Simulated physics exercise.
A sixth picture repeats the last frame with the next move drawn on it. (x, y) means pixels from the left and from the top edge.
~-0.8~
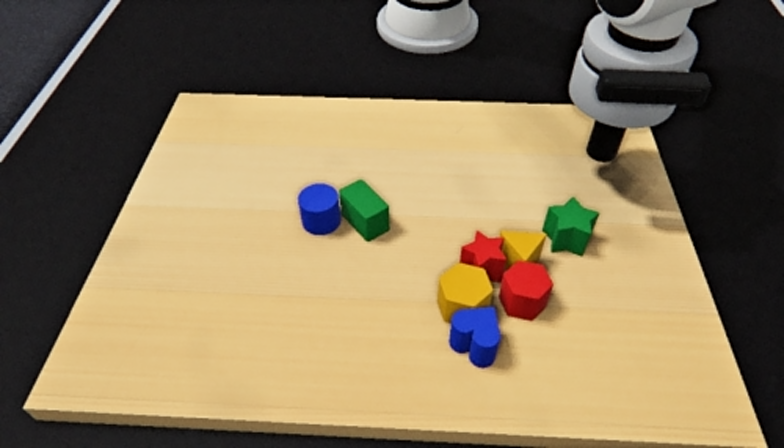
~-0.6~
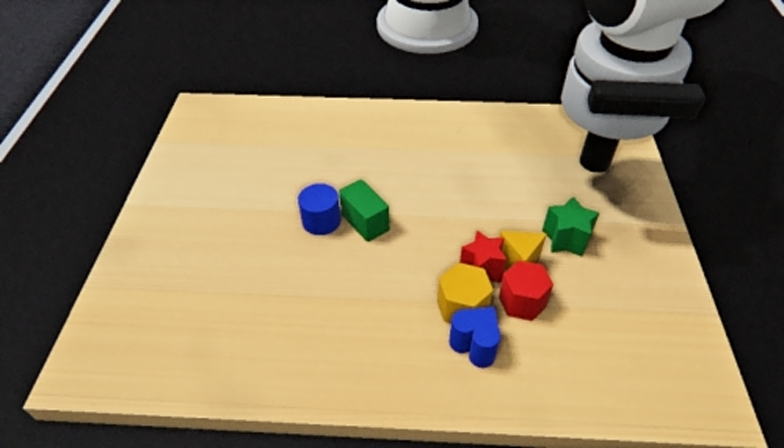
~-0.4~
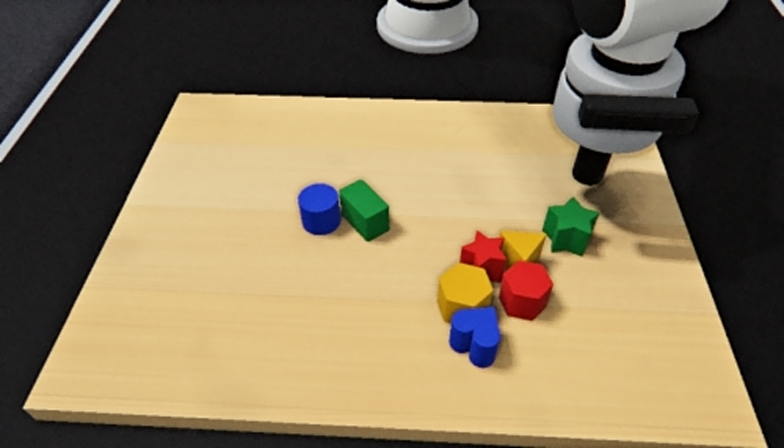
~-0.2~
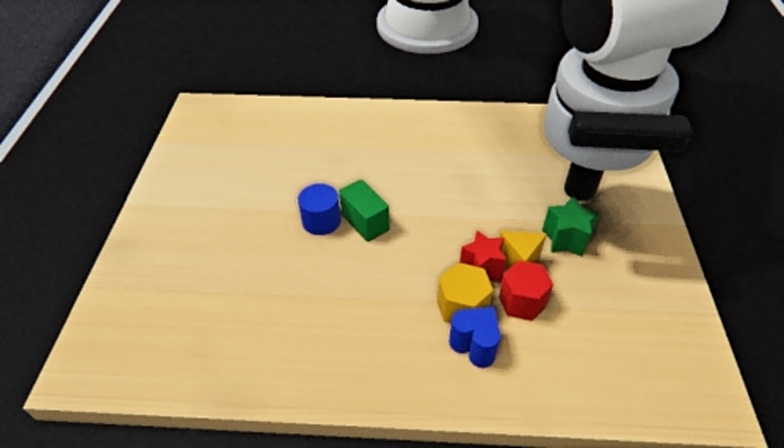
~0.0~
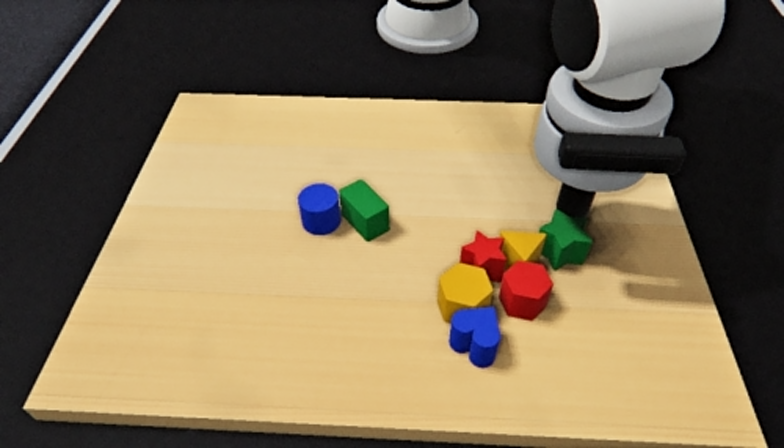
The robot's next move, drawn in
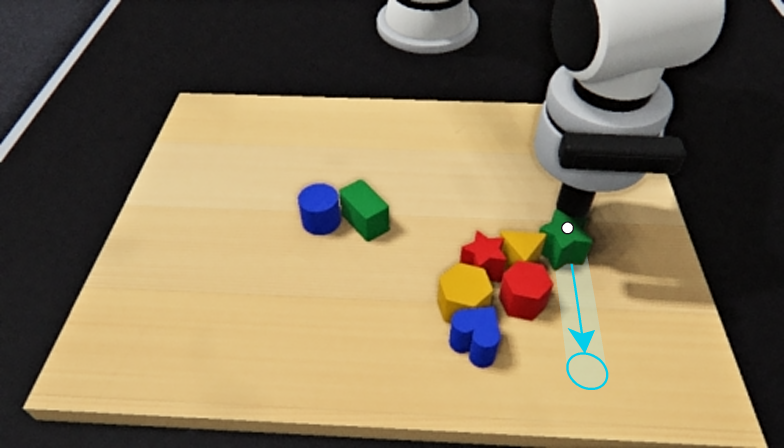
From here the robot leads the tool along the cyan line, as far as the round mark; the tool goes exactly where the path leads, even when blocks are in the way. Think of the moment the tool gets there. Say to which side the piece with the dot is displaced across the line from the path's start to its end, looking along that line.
That's a shift to the right.
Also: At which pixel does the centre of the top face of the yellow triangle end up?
So, by the moment the path ends, you'll find the top centre of the yellow triangle at (524, 260).
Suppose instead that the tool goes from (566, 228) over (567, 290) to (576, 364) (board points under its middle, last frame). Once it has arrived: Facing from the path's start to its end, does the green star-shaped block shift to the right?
Yes
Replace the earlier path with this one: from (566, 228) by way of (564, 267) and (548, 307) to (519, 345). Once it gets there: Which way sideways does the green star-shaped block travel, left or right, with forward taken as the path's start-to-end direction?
To the left.
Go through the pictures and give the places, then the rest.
Tip of the tool (601, 154), middles of tops, blue heart-shaped block (479, 324), red star-shaped block (486, 247), yellow triangle (524, 241), red hexagon (529, 279), green star-shaped block (574, 215), in the first picture.
Tool (594, 164), nothing pushed, in the second picture.
Tool (587, 176), nothing pushed, in the third picture.
Tool (579, 192), nothing pushed, in the fourth picture.
Tool (572, 210), blue heart-shaped block (479, 324), red star-shaped block (486, 247), yellow triangle (524, 241), red hexagon (529, 279), green star-shaped block (568, 228), in the fifth picture.
The line goes from (566, 228) directly to (587, 371); the dot is on the green star-shaped block.
On the path given first. One third of the way, tool (579, 253); red star-shaped block (482, 246); yellow triangle (524, 258), turned 75° clockwise; red hexagon (521, 290); green star-shaped block (571, 274).
Two thirds of the way, tool (587, 301); red star-shaped block (481, 245); yellow triangle (524, 260), turned 85° clockwise; red hexagon (515, 303), turned 20° clockwise; green star-shaped block (568, 321), turned 25° clockwise.
At the end, tool (595, 355); blue heart-shaped block unmoved; red star-shaped block (481, 245); yellow triangle (524, 260), turned 85° clockwise; red hexagon (515, 305), turned 30° clockwise; green star-shaped block (557, 353), turned 65° clockwise.
